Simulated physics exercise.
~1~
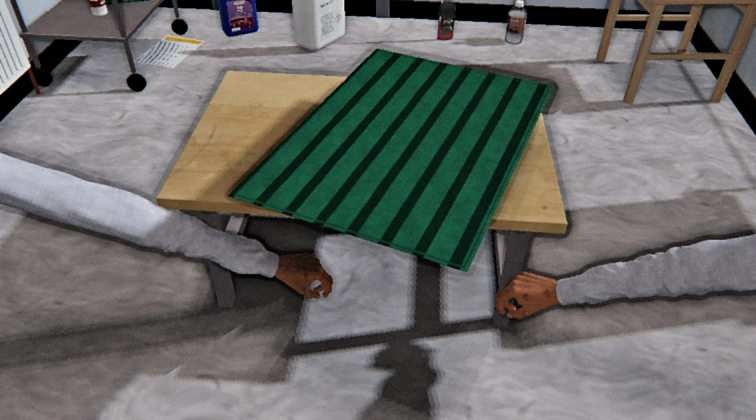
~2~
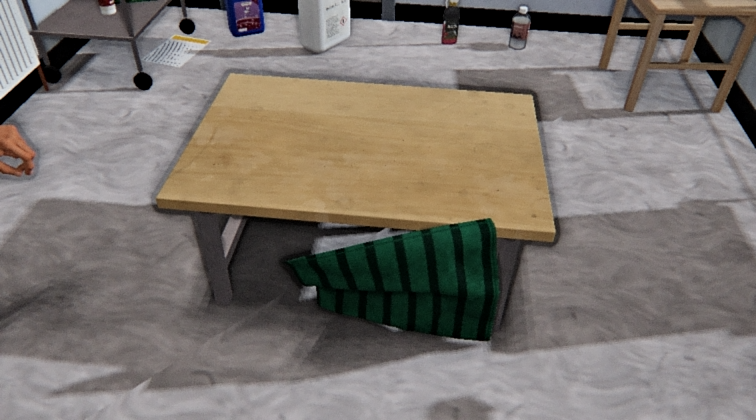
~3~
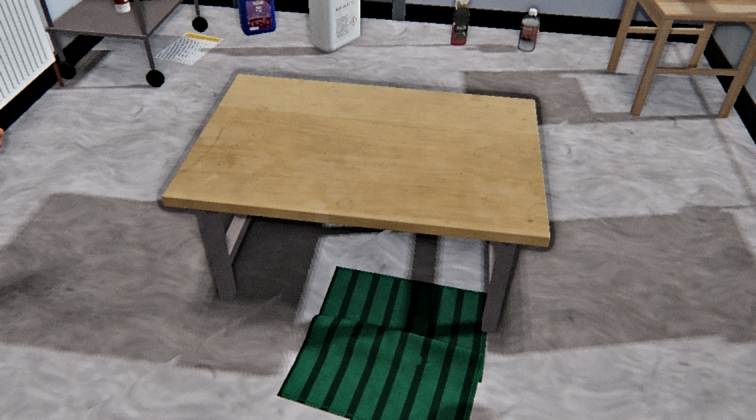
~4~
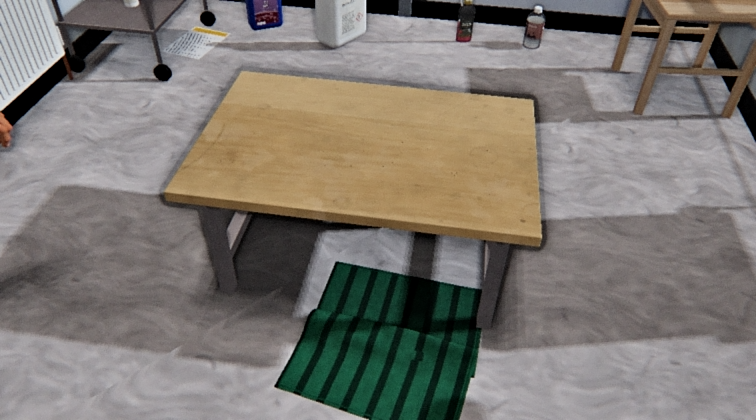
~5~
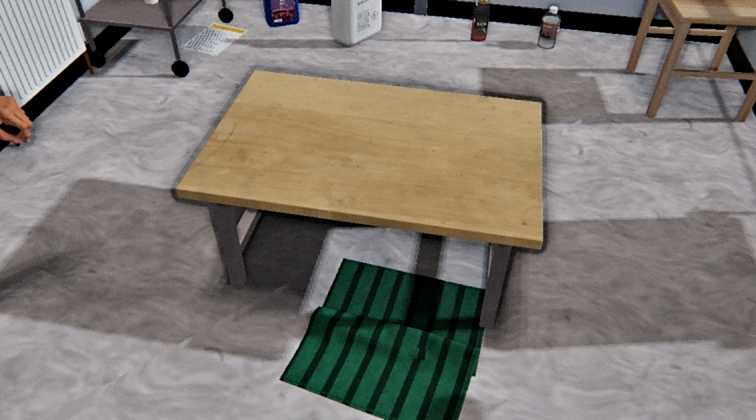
In a room with a marbled grey floor, seen from above and in front, a low wooden table with grey legs stands in the middle, with a trolley and bottles behind it and a wooden stool at the back right. Two hands in pale sleeves are open below the near edge, where a green towel with dark stripes lies tilted across the top, partly overhanging. The hands draw away as the towel slides off the near edge and crumples downward. It settles on the floor in front, slightly rumpled, leaving the tabletop bare while the view drifts slightly sideways.
